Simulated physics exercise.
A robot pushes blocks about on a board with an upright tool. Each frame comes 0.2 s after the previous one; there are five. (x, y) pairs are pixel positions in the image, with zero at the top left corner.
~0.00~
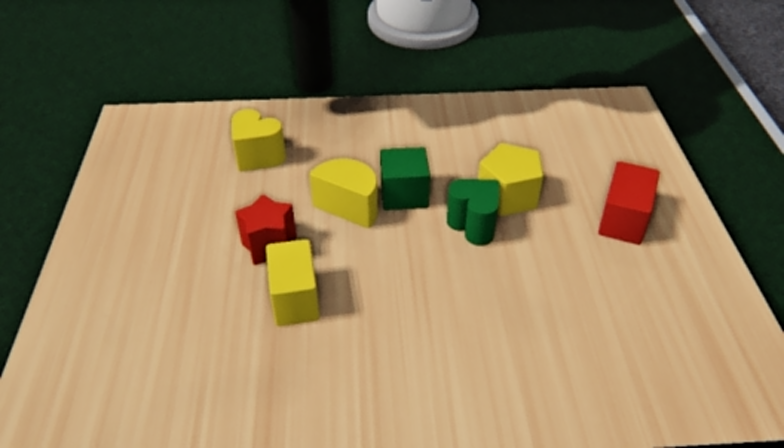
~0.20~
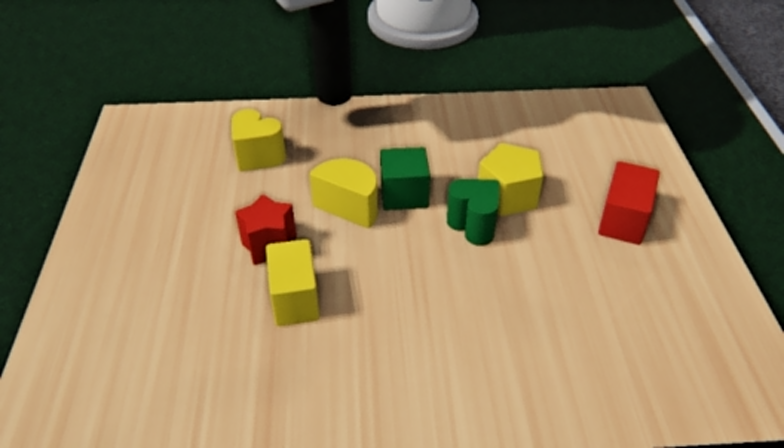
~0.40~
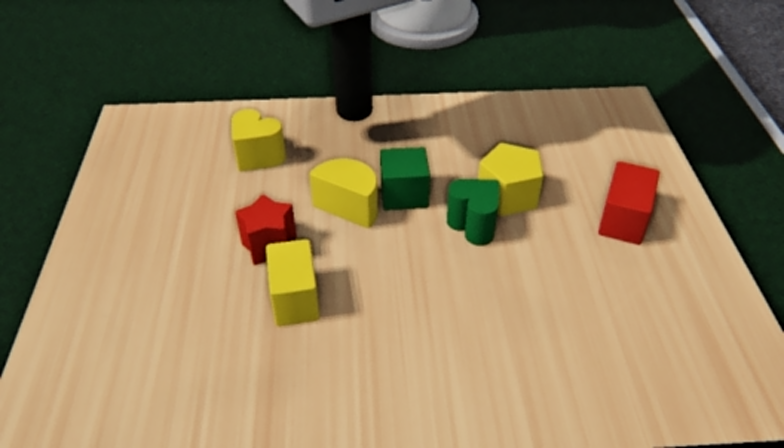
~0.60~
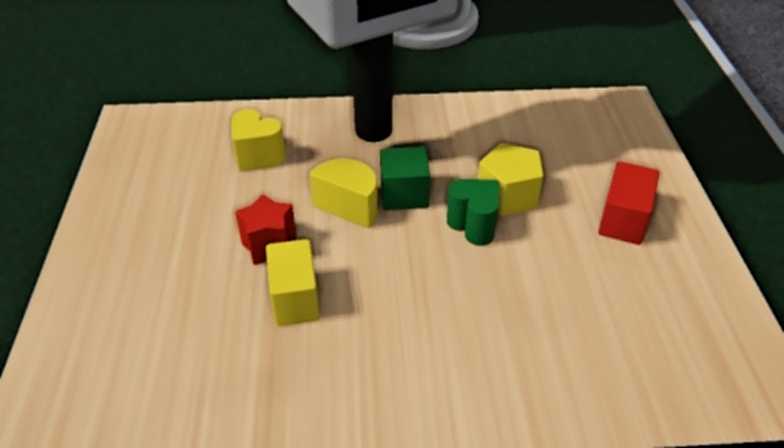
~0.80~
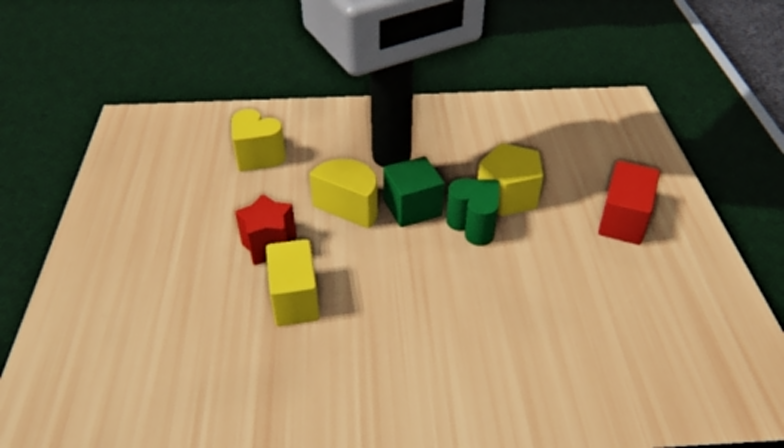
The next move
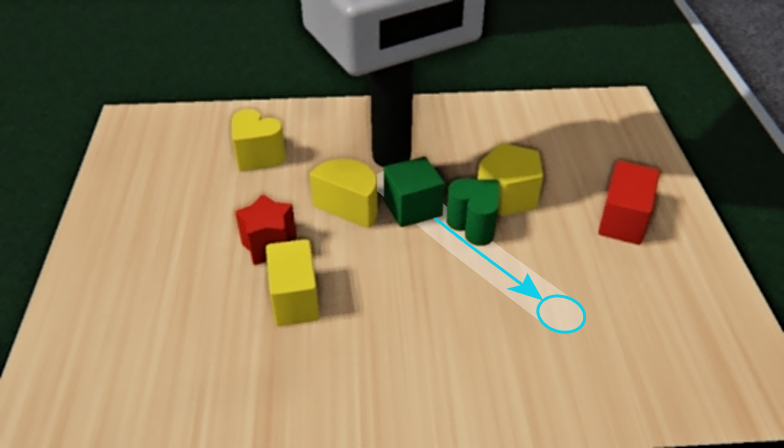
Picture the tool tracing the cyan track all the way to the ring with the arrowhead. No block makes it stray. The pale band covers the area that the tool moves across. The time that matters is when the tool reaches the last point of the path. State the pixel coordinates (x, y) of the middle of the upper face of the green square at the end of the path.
The green square ends near (454, 246).
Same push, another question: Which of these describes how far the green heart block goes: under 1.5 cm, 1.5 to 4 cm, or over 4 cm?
Shift of over 4 cm.
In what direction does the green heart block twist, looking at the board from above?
Seen from above, its turn is counter-clockwise.
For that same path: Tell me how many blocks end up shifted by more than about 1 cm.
The way I see it, the answer is two.
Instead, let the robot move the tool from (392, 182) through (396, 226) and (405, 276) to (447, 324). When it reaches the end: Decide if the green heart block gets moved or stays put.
My prediction: It moves.
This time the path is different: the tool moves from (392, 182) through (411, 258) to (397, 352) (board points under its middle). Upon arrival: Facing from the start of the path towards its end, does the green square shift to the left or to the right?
It will end up to the left.
Path on the board, from (392, 182) directly to (561, 314).
The first path, step by step. One third of the way, tool at (442, 198); green square at (441, 220), turned 20° clockwise; green heart block at (493, 199), turned 10° anticlockwise.
Two thirds of the way, tool at (501, 242); green square at (454, 246), turned 85° clockwise; green heart block at (542, 216), turned 90° anticlockwise.
At the end, tool at (567, 289); yellow D-shaped block in place; green square at (454, 246), turned 85° clockwise; green heart block at (550, 222), turned 120° anticlockwise.
